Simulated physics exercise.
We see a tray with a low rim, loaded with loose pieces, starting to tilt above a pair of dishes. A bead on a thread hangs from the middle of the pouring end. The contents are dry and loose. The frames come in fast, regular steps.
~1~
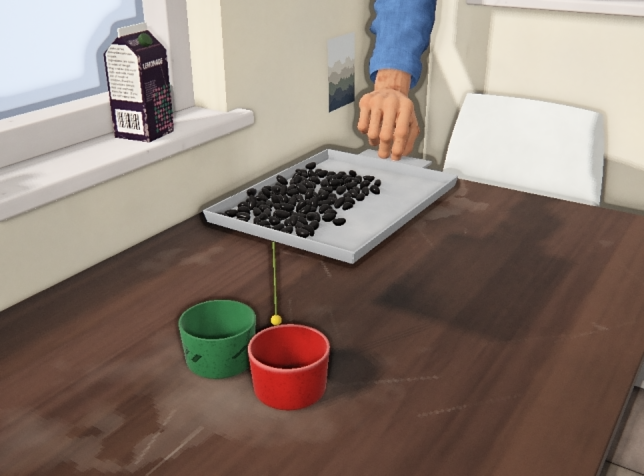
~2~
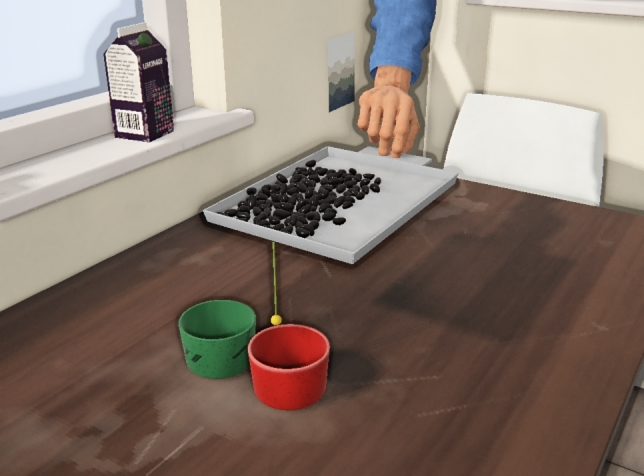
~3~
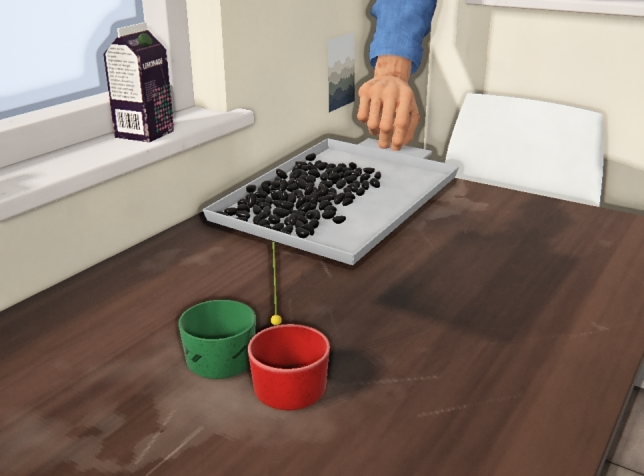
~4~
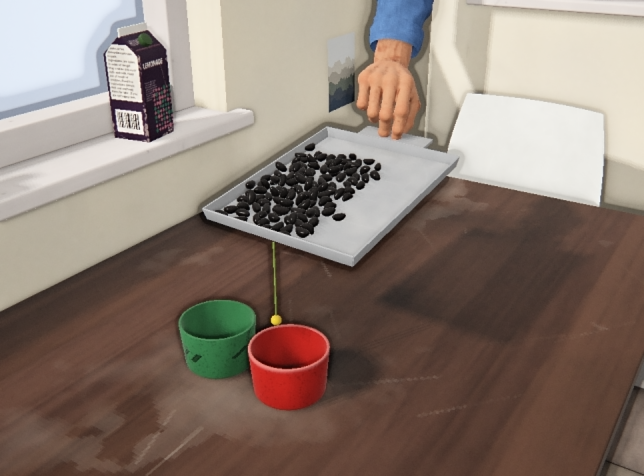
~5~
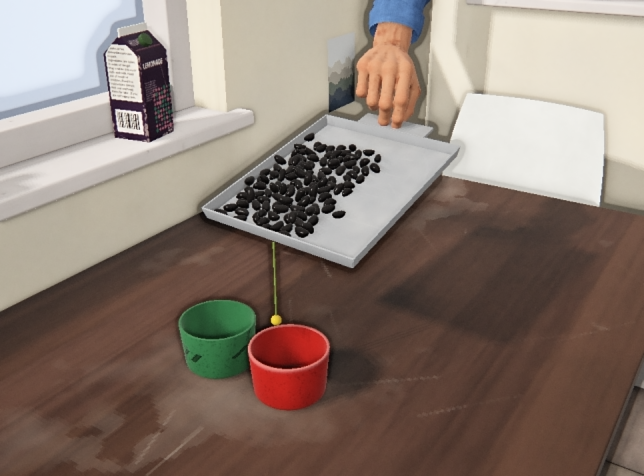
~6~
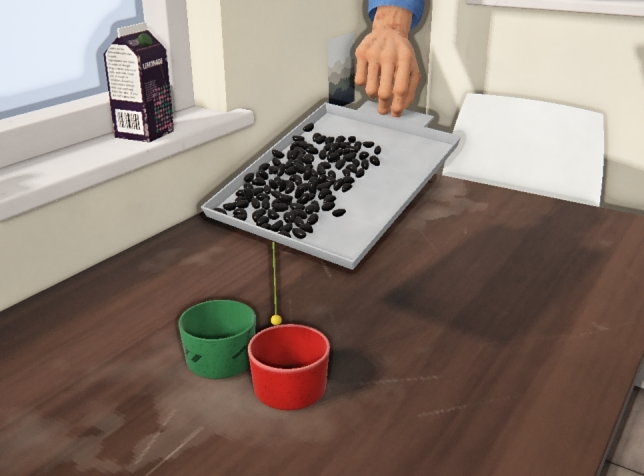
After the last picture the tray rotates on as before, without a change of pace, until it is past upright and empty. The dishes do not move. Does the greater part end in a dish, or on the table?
Caught overall: Less than half.
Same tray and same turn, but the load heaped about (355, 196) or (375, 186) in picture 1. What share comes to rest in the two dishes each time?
About 20 and 20 per cent.
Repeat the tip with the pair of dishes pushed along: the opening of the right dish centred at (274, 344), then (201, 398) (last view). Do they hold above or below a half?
In turn: Under half; under half.
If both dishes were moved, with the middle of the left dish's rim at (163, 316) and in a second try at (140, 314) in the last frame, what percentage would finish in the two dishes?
Roughly 20 per cent, and 10 per cent.
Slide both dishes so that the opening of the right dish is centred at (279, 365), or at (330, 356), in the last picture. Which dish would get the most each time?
One: The right one. Two: The right dish.
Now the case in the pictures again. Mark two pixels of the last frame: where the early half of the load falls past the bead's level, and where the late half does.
Around (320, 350) and then (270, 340).
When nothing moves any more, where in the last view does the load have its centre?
Close to (285, 409).
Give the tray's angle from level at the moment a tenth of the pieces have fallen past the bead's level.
At some 95 degrees.
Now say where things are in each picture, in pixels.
In the first picture, corners of the pouring end (207, 210) and (353, 251), level; middle of the load (309, 195), black beans; left dish (194, 354); right dish (266, 384); bead on its thread (276, 320).
In the second picture, corners of the pouring end (207, 210) and (353, 251), level; middle of the load (309, 194).
In the third picture, corners of the pouring end (207, 209) and (352, 253), tipped barely, lowest at the right corner; middle of the load (309, 190).
In the fourth picture, corners of the pouring end (206, 208) and (352, 255), tipped a little, lowest at the right corner; middle of the load (309, 185).
In the fifth picture, corners of the pouring end (206, 207) and (352, 257), tipped a little, lowest at the right corner; middle of the load (308, 180).
In the sixth picture, corners of the pouring end (205, 206) and (352, 259), tipped clearly, lowest at the right corner; middle of the load (308, 175); left dish (194, 354); right dish (266, 384).
Just after the last frame, tray tipped steeply; almost all on the tray; just a few in the right dish; just a few outside both; about a tenth in the air.
A moment on, tray tipped right over; almost all on the tray; just a few in the right dish; about a tenth outside both; just a few in the air.
Further on, tray tipped past a quarter turn; roughly a quarter in the right dish; just a few in the left dish; the larger part outside both.
When it is over, tray tipped past a quarter turn; roughly a quarter in the right dish; just a few in the left dish; the larger part outside both.
